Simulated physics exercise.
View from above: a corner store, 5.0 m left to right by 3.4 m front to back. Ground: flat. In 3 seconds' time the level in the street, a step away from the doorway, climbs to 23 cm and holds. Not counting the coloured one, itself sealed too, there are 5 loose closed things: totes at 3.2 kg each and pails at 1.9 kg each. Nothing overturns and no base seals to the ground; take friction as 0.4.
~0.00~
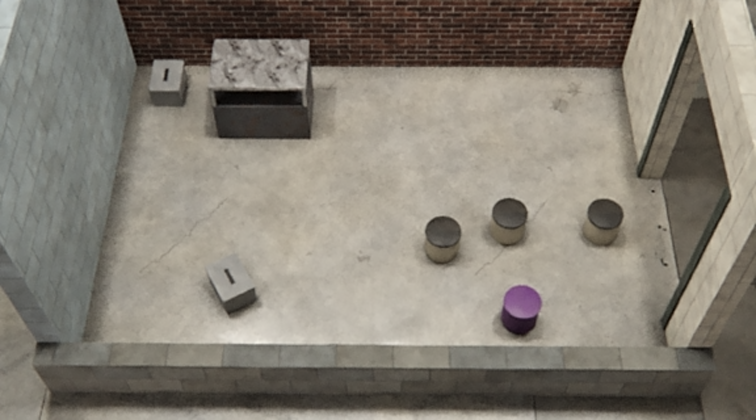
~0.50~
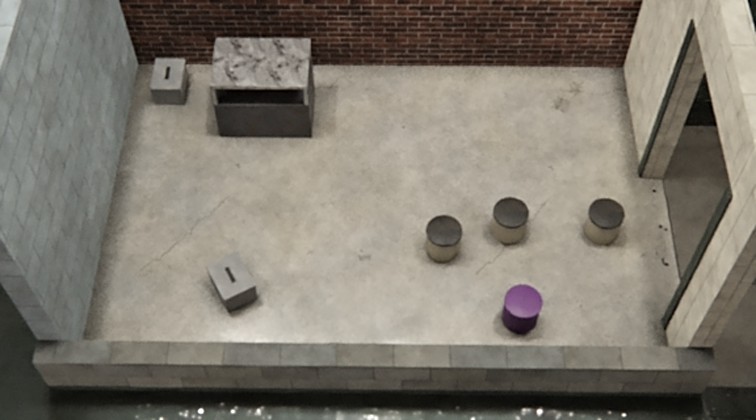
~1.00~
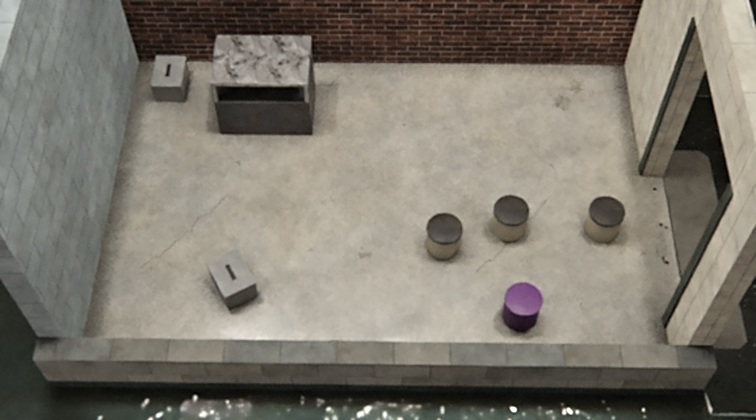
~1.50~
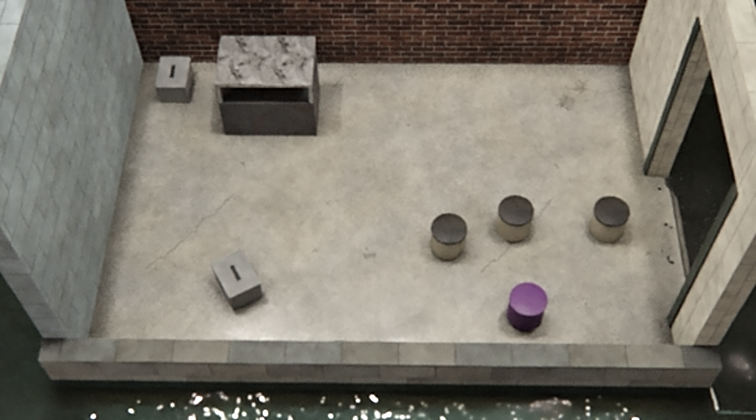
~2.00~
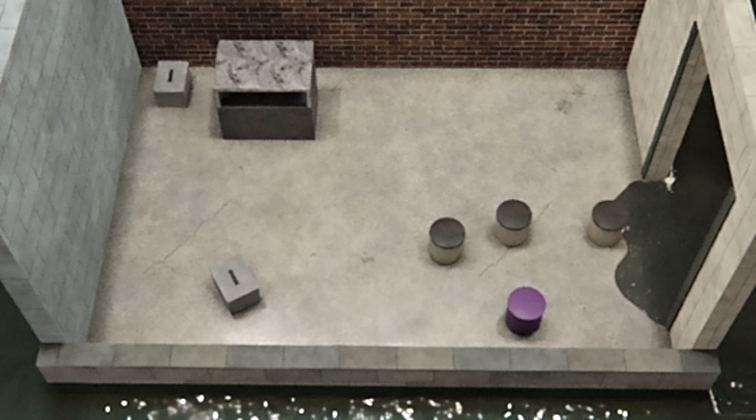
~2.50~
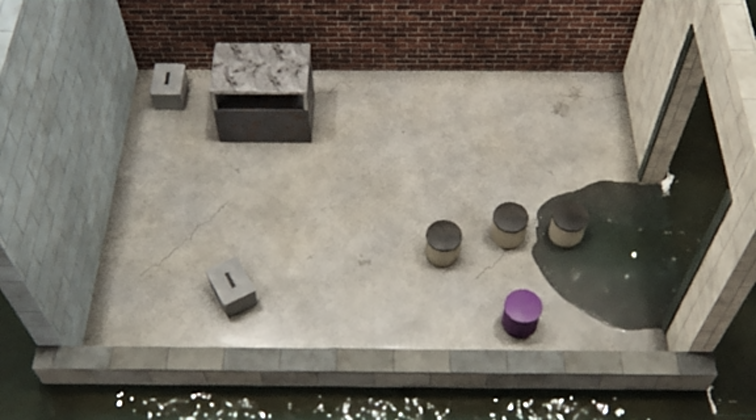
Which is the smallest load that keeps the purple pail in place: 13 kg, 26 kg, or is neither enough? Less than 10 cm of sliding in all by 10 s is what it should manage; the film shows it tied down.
Only the heavy option passes.
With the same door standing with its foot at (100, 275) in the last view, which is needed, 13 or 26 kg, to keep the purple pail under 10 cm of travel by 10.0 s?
Well, then the greater option is needed.
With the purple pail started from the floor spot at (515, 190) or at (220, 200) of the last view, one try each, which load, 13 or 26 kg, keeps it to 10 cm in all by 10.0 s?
First try the heavier suffices, second try both suffice.
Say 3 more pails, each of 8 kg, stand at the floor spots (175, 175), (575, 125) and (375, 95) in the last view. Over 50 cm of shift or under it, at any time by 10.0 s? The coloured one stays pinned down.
Listed in order, they go over the bar, beneath the bar, beneath the bar.
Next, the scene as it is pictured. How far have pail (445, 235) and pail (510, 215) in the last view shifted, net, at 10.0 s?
In that order: 250 cm, 350 cm.
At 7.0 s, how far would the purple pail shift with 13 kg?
I'd put it at about 100 cm.
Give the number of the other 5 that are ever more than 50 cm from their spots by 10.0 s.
Counting them up, I find 5.
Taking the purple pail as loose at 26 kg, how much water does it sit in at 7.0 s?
Depth: Approx. 8 cm.
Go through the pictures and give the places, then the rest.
In the first frame, the purple pail at (523, 302) rests on the ground; 0.0 m2 under water; 0 of 6 have shifted.
In the second frame, the purple pail at (523, 301) rests on the ground; water covers 0.0 m2; 0 of 6 have shifted.
In the third frame, the purple pail at (524, 299) rests on the ground; 0.0 m2 under water; 0 of 6 have shifted.
In the fourth frame, the purple pail at (528, 299), on the bottom; water covers 0.0 m2; 0 of 6 have shifted.
In the fifth frame, the purple pail at (527, 303), on the bottom; 0.4 m2 under water; 0 of 6 have shifted.
In the sixth frame, the purple pail at (523, 306) rests on the ground; water covers 1.2 m2; 1 of 6 have shifted.
After 3.5 s the purple pail would be 0 cm from its start with 13 kg and 0 cm from its start with 26 kg; 5 cm of water round it then.
After 4.5 s the purple pail would be 27 cm from its start with 13 kg and 0 cm from its start with 26 kg; 8 cm of water round it then.
After 7.0 s the purple pail would be 107 cm from its start with 13 kg and 0 cm from its start with 26 kg; 8 cm of water round it then.
After 10.0 s the purple pail would be 185 cm from its start with 13 kg and 0 cm from its start with 26 kg; 8 cm of water round it then.
